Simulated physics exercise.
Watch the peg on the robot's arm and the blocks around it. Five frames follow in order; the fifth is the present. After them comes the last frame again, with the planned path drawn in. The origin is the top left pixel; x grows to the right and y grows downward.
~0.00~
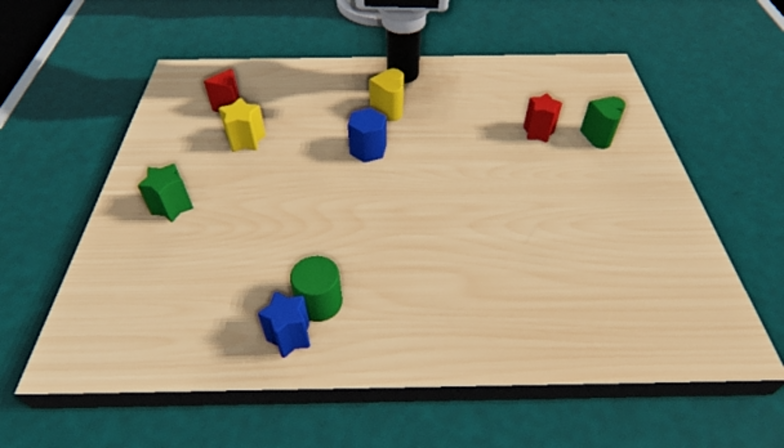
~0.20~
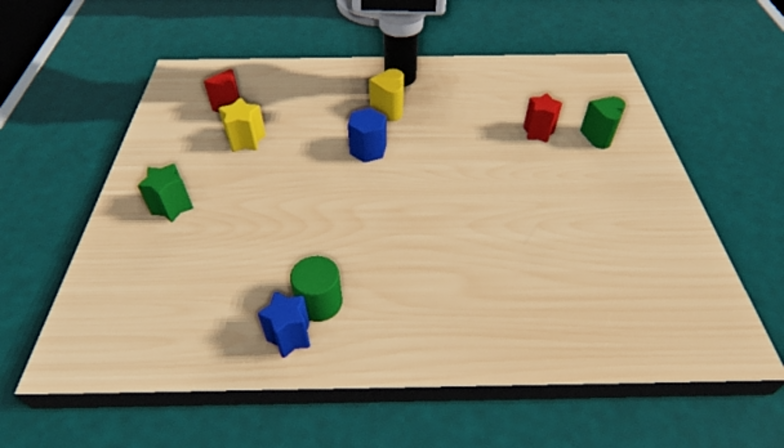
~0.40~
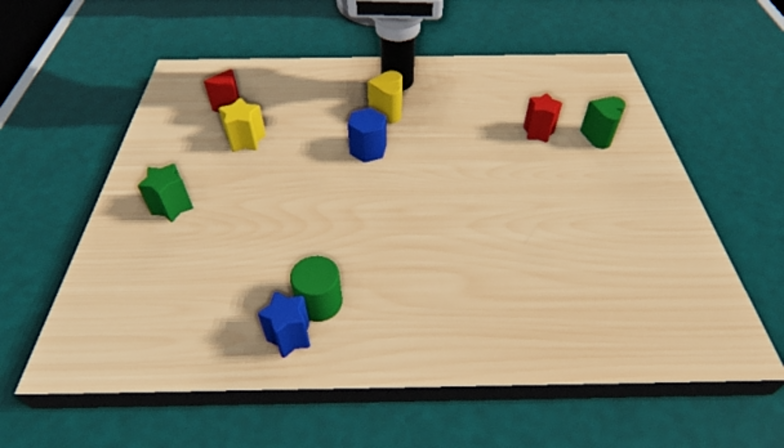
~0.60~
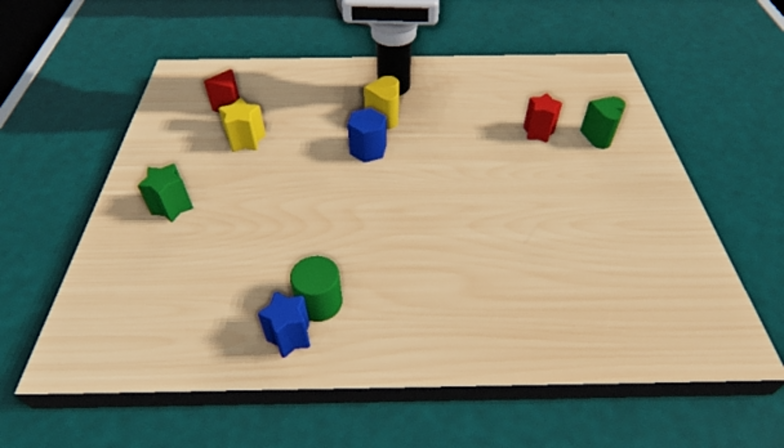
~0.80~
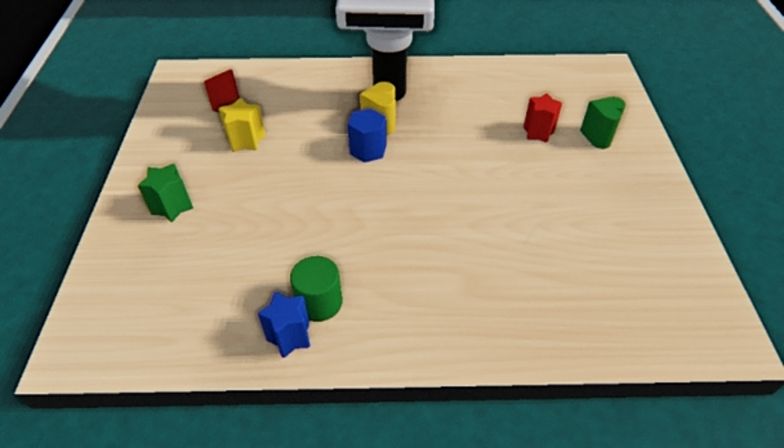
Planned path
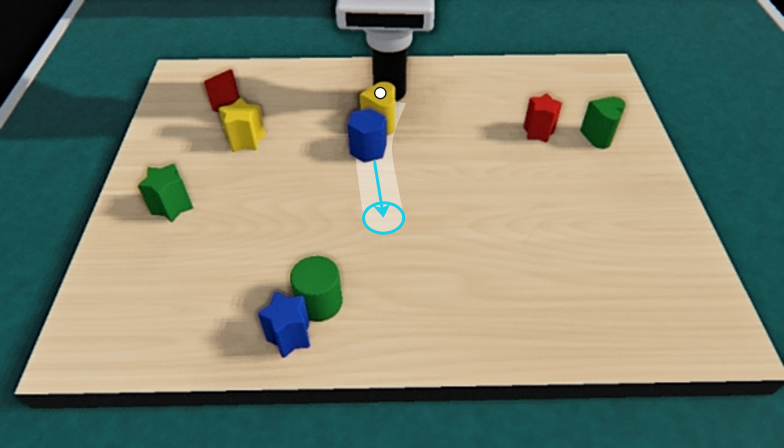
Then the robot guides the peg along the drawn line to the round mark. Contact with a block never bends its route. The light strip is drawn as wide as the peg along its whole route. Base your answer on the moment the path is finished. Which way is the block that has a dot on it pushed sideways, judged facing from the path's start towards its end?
The shift is rightward.
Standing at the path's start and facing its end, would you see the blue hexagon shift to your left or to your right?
Answer: Rightward.
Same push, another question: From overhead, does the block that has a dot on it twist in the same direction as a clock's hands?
Yes
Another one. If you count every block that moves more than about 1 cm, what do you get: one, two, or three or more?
When the path ends, I think you'll find two blocks out of place by more than 1 cm.
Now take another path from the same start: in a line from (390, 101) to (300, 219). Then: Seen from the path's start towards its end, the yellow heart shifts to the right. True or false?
That is false.
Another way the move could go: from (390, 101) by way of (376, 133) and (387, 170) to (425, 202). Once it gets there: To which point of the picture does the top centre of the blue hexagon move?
For the centre of its top, I'd go with (338, 184).
The drawn path runs from (390, 101) via (376, 134) and (376, 173), ending at (384, 218); the dot is on the yellow heart.
On the path given first. One third of the way, peg (376, 127); blue hexagon (352, 151), turned 35° clockwise; yellow heart (371, 130), turned 15° anticlockwise.
Two thirds of the way, peg (376, 166); blue hexagon (330, 187), turned 65° clockwise; yellow heart (362, 172).
At the end, peg (383, 211); blue hexagon (313, 201), turned 115° clockwise; yellow heart (351, 210), turned 60° clockwise.
